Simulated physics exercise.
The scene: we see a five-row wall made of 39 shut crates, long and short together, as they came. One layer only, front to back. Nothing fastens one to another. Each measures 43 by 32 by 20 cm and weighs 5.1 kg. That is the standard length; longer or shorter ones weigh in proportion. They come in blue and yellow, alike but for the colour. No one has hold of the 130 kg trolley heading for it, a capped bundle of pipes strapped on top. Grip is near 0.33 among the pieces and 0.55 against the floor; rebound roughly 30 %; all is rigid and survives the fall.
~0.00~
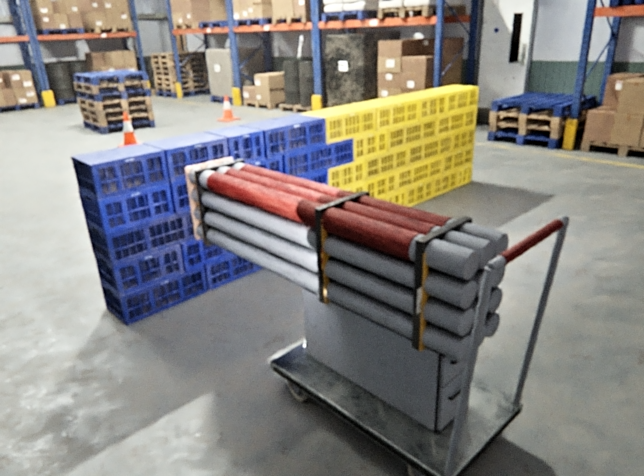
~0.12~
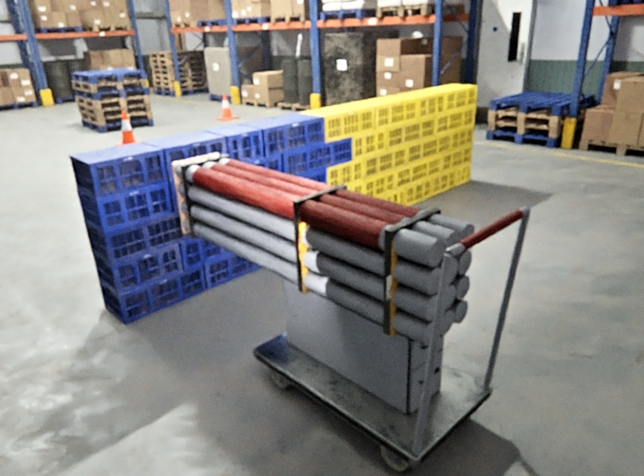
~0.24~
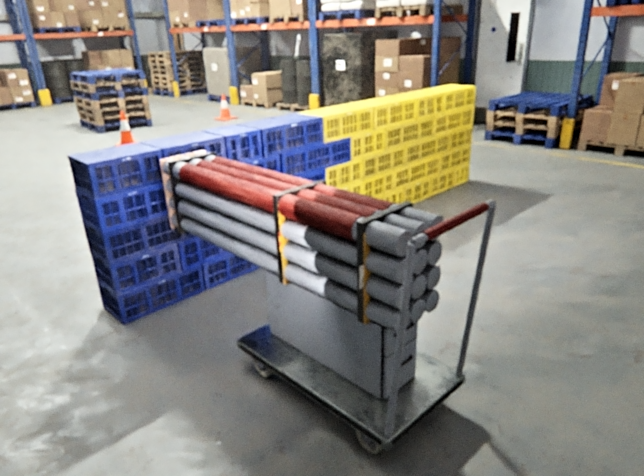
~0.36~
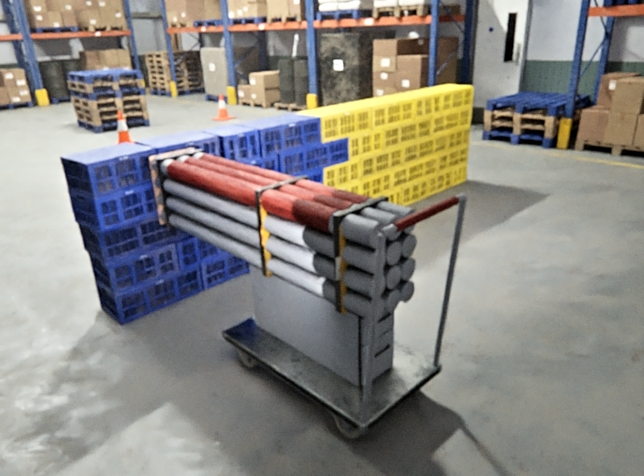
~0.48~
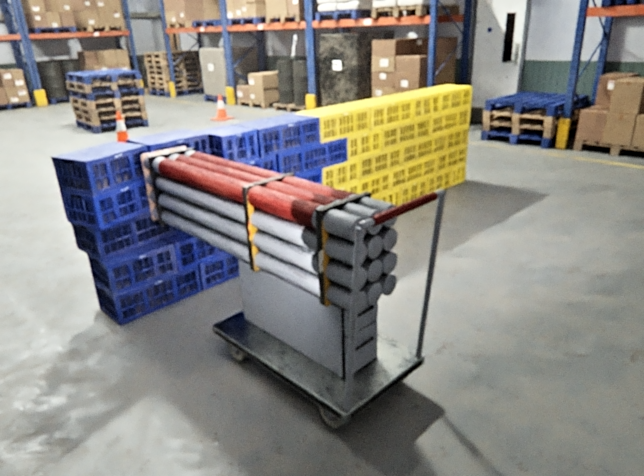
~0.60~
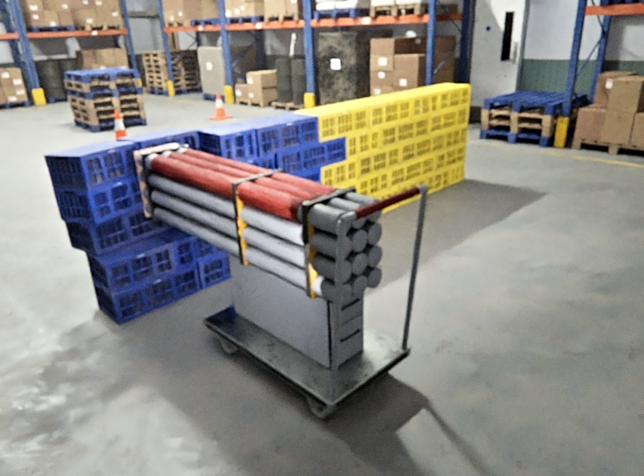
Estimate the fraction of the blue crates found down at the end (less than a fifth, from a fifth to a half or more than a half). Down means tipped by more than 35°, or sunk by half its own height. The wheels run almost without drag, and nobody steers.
It comes to from a fifth to a half.
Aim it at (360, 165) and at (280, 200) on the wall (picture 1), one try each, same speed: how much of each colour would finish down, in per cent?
Blue 0 then 60, yellow 0 then 0 per cent.
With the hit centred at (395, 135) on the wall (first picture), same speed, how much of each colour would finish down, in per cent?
Then blue 0, yellow 30 per cent.
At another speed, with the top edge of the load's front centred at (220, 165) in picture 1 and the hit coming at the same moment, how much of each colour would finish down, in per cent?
Then blue 30, yellow 0 per cent.
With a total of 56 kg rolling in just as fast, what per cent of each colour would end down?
In that case blue 30, yellow 0 per cent.
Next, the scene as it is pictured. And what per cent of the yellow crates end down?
Yellow 0 per cent.
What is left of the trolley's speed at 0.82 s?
Roughly 0.5 m/s.
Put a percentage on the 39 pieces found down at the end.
Roughly 15 per cent of them.
Around 0.68 s, load 26 cm past the wall's line, still rolling; none of the 18 blue crates down (0 of 39 in all colours); top blue crate unmoved.
Around 0.82 s, load 33 cm past the wall's line, still rolling; 5 of the 18 blue crates down (5 of 39 in all colours); top blue crate unmoved.
Around 1.00 s, load 42 cm past the wall's line, still rolling; 5 of the 18 blue crates down (5 of 39 in all colours); top blue crate unmoved.
Around 1.28 s, load 54 cm past the wall's line, still rolling; 5 of the 18 blue crates down (5 of 39 in all colours); top blue crate unmoved.
Finally (2.0 s), load 78 cm past the wall's line, still rolling; 5 of the 18 blue crates down (5 of 39 in all colours); top blue crate unmoved; top yellow crate unmoved. That is 28 per cent. Seen by the last camera, middles, top blue crate near (276, 133), top yellow crate near (412, 104).
